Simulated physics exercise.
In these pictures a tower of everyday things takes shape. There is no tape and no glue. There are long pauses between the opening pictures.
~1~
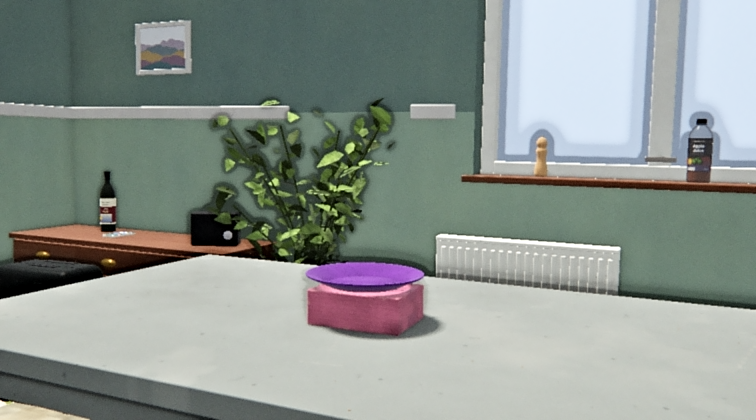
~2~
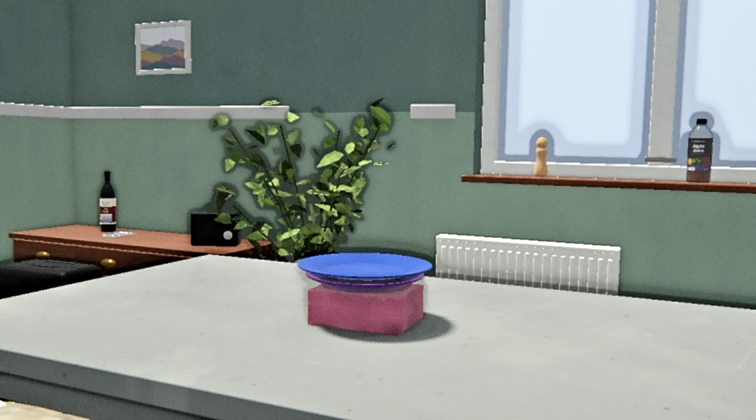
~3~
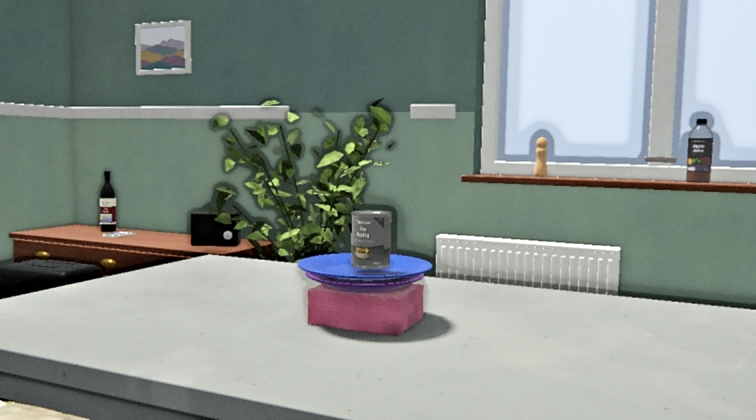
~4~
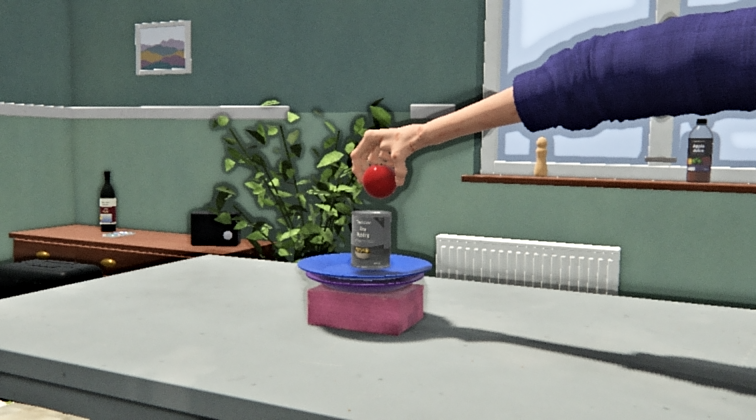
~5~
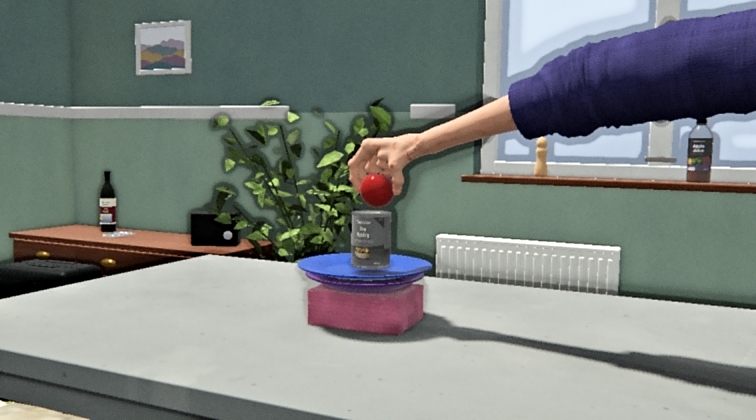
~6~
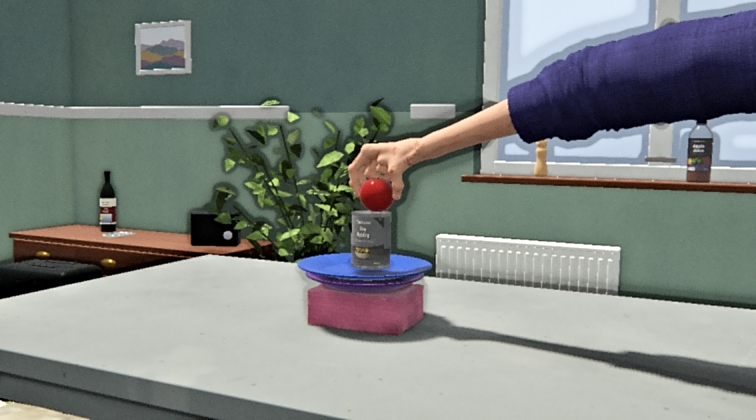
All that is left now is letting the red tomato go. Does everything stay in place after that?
Yes, it all stays put.
Then, 0.40 s later than the last frame, all is still.
Then, 1.20 s later than the last frame, red tomato resting near (377, 196).
When it is over, all 5 as before. End places, in pixels of the last picture, red tomato near (376, 196). The pile stays up.
